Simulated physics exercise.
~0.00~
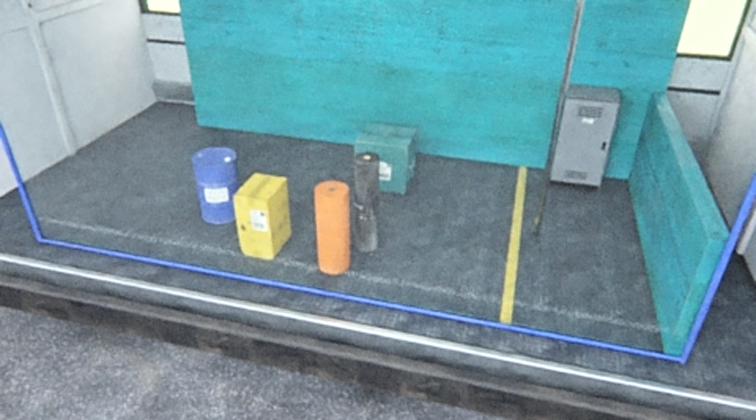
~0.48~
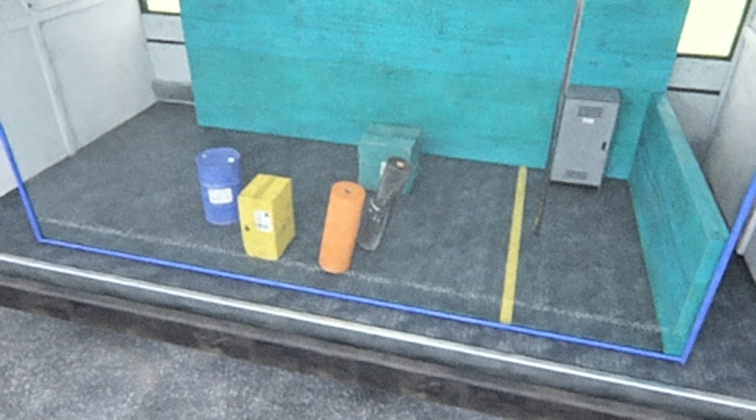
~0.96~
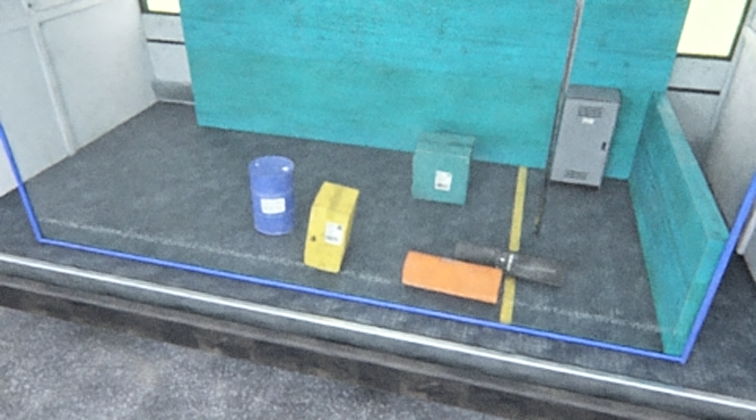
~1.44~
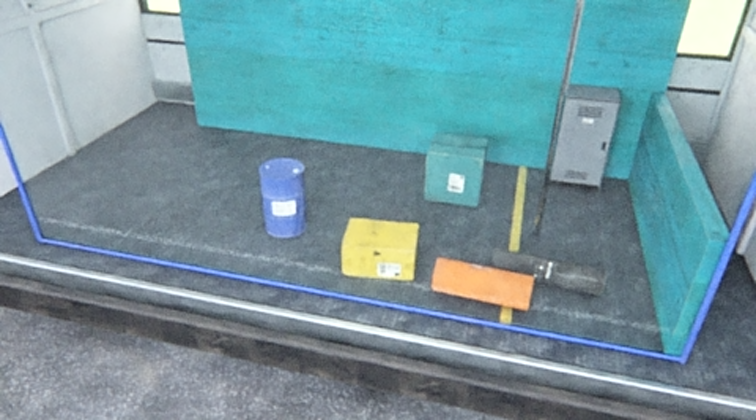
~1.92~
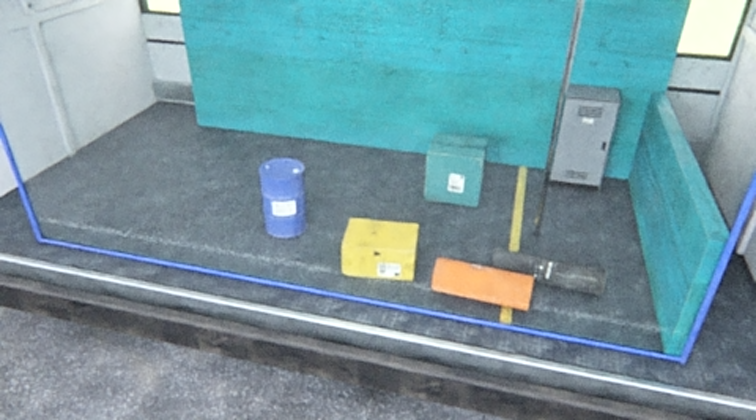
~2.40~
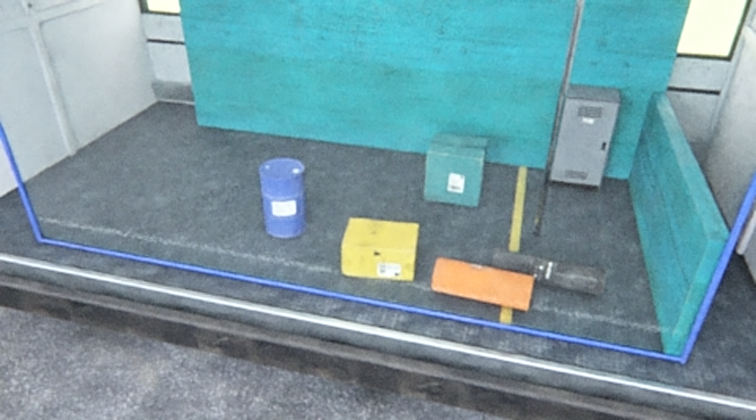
To begin with, a blue drum, a yellow pack, an orange roll, a black roll and a teal carton stand left of a yellow line in an open bay, with a grey locker and a pole to the right. The two rolls lean right, then topple onto their sides as everything loose shifts right. The yellow pack tips over too, while the drum slides upright. Finally all lie still, the black roll's middle past the line and the orange roll's middle just short of it, its right end overlapping. The pack, drum and carton stop short.
